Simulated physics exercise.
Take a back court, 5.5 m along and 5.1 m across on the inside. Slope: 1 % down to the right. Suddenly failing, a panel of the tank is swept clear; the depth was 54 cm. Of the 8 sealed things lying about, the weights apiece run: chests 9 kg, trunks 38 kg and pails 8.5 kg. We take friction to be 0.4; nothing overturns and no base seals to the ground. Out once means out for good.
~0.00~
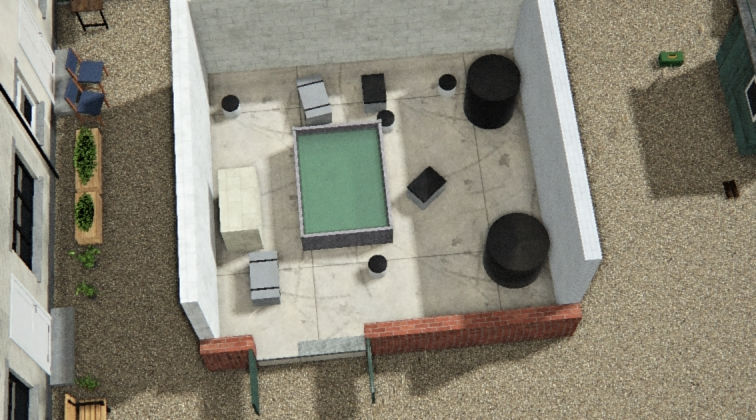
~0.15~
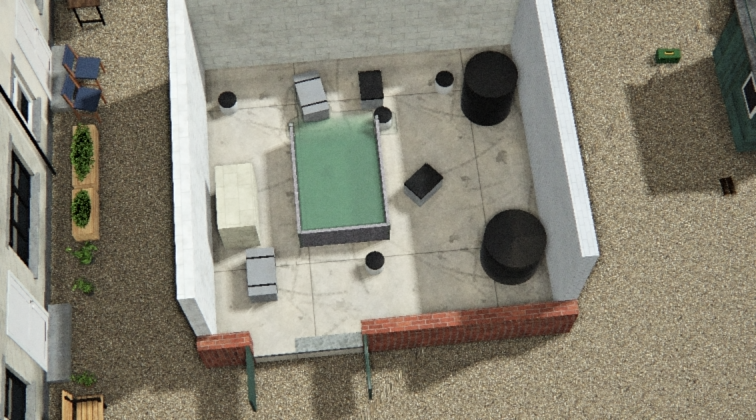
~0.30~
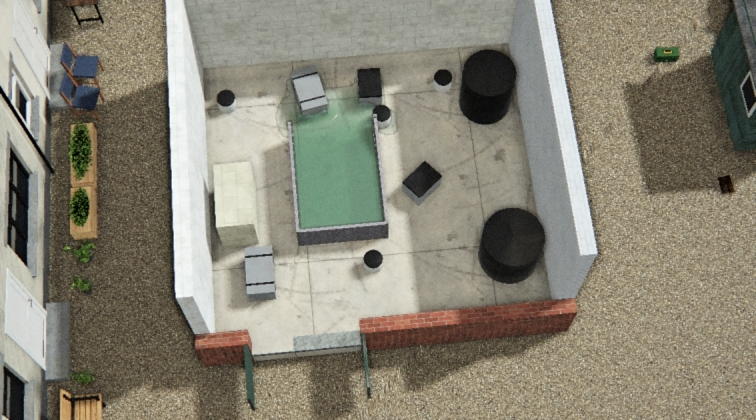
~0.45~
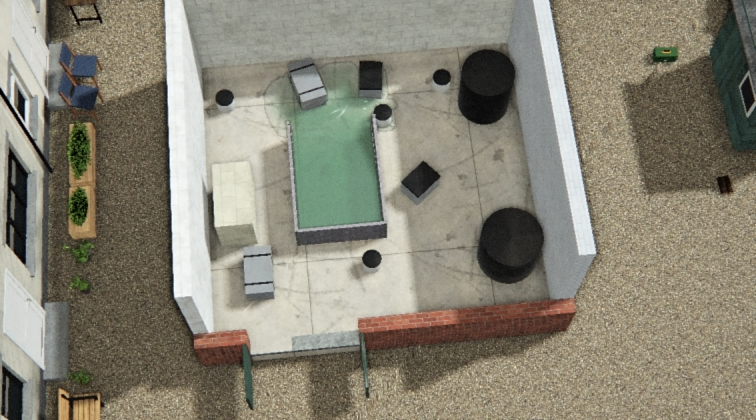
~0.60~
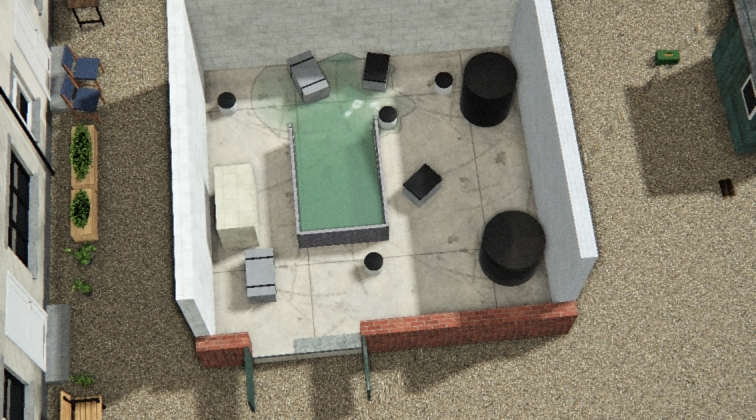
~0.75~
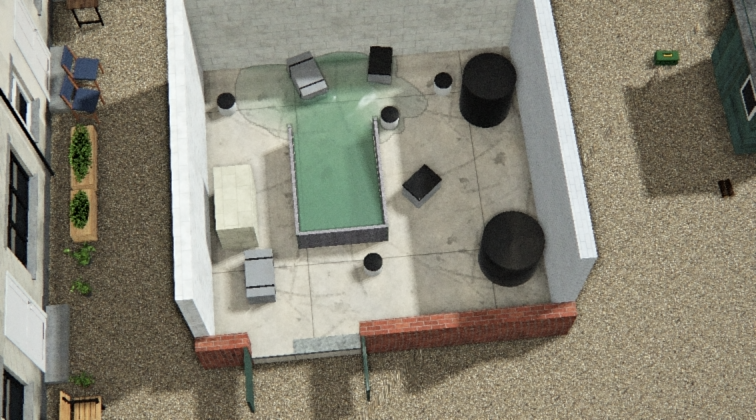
The clip opens on a walled yard seen from above, with a rectangular tank of green water among boxes and dark cylinders. Water pours out through the tank's far end and spreads in a widening sheet across the paving, while the nearby grey and black boxes shift slightly and turn.
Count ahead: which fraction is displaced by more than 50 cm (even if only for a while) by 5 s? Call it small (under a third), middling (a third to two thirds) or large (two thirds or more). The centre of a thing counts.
Middling, a third to two thirds.
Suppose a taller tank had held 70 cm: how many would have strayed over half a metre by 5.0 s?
I count 4 of them in that case.
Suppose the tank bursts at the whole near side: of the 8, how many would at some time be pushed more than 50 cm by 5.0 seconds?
That gives 1 of them.
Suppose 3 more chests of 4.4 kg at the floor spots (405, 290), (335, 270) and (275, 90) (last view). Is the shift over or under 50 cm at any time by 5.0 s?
Reading them off in order: Not beyond, not beyond, clears the mark.
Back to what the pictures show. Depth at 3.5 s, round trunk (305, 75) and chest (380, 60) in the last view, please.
Some 11 cm at the first, some 29 cm at the second.
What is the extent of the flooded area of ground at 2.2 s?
Roughly 10.0 m2 of it is wet.
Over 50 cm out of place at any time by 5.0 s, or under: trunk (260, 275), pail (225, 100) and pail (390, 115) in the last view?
Taking them in turn, the answers are smaller, greater and smaller.
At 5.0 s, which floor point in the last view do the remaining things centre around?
The centre sits near (363, 185).
After 1.1 s 1 of 8 are over 50 cm from their spots; 0 afloat.
After 2.2 s 2 of 8 are over 50 cm from their spots; 3 afloat.
After 3.5 s 4 of 8 are over 50 cm from their spots; 1 afloat.
After 5.0 s 4 of 8 are over 50 cm from their spots, and 4 have been at some point; 2 afloat.
